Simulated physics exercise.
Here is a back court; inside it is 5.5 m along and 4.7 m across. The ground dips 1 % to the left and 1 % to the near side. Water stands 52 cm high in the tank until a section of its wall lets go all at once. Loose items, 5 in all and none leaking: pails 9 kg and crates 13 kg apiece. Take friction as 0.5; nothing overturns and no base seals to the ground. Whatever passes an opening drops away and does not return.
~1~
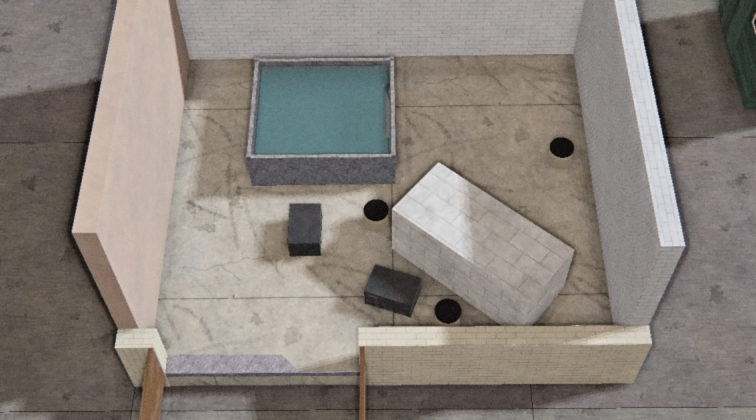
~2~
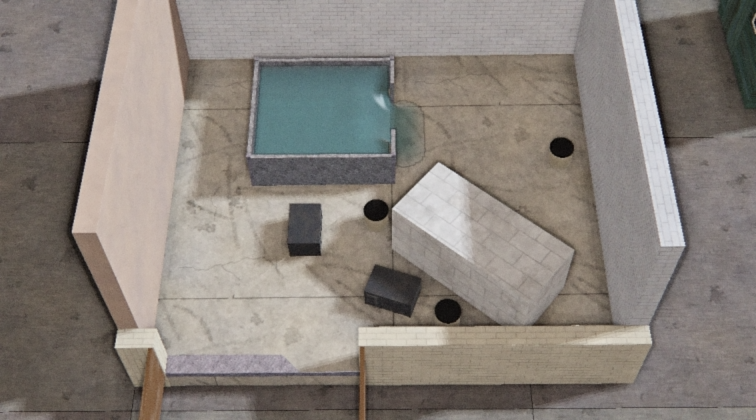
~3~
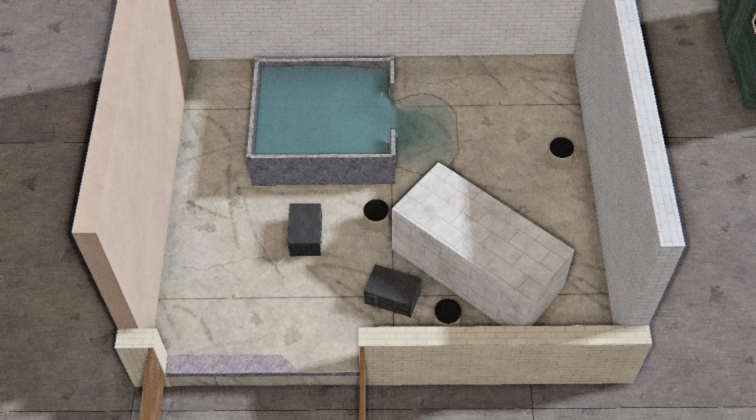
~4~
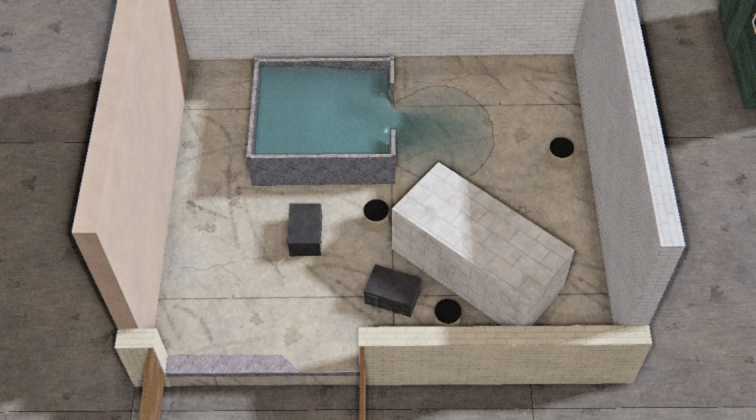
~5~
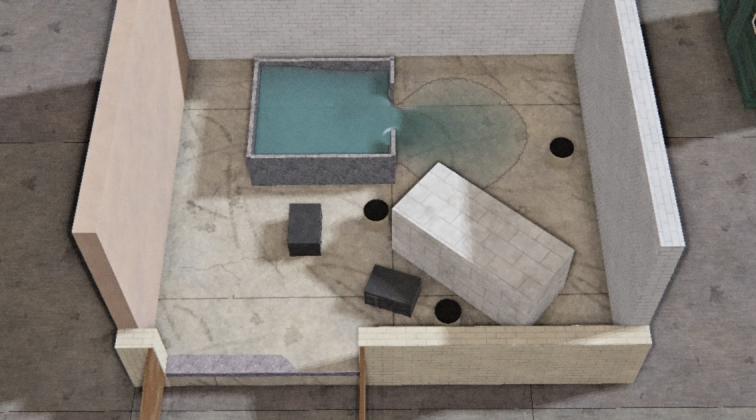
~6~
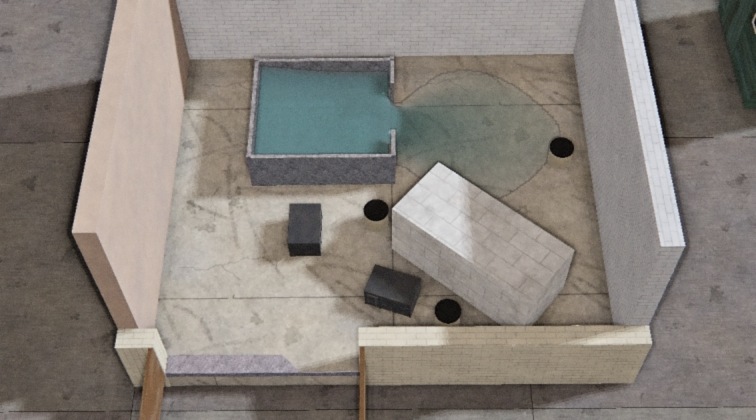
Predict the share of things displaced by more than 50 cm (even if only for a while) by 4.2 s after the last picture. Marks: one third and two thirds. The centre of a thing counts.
Share: Less than a third.
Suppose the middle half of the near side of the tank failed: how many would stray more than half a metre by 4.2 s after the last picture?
Then 3.
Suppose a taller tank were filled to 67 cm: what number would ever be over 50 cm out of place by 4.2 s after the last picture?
In that case 1 of them.
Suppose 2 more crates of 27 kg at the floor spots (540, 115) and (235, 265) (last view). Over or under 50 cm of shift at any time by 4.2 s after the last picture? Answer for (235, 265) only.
Answer: Under.
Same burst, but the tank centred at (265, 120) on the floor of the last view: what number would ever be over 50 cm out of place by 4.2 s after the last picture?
In that case 1 of them.
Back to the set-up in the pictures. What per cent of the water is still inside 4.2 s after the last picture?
About 100 per cent.
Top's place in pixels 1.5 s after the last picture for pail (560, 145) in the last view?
Near (584, 200).
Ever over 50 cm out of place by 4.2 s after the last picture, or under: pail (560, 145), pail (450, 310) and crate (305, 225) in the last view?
In that order: Past it, under, under.
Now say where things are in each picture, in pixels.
A pail at (448, 310) rests on the ground; a crate at (393, 284), on the bottom; 2.9 m2 under water; 0 of 5 have shifted, in the first frame.
A pail at (448, 310) rests on the ground; a crate at (393, 284), on the bottom; 3.3 m2 under water; 0 of 5 have shifted, in the second frame.
A pail at (448, 310) rests on the ground; a crate at (393, 284) rests on the ground; water covers 3.9 m2; 0 of 5 have shifted, in the third frame.
A pail at (448, 310), on the bottom; a crate at (393, 284), on the bottom; water covers 4.6 m2; 0 of 5 have shifted, in the fourth frame.
A pail at (448, 310), on the bottom; a crate at (393, 284) rests on the ground; water covers 5.5 m2; 0 of 5 have shifted, in the fifth frame.
A pail at (448, 310) rests on the ground; a crate at (393, 284), on the bottom; 6.5 m2 under water; 0 of 5 have shifted, in the sixth frame.
Then, 0.4 s after the last picture 0 of 5 are over 50 cm from their spots; 0 afloat.
Then, 1.5 s after the last picture 1 of 5 are over 50 cm from their spots; 1 afloat.
Then, 2.8 s after the last picture 1 of 5 are over 50 cm from their spots; 1 afloat.
Then, 4.2 s after the last picture 1 of 5 are over 50 cm from their spots, and 1 have been at some point; 1 afloat.
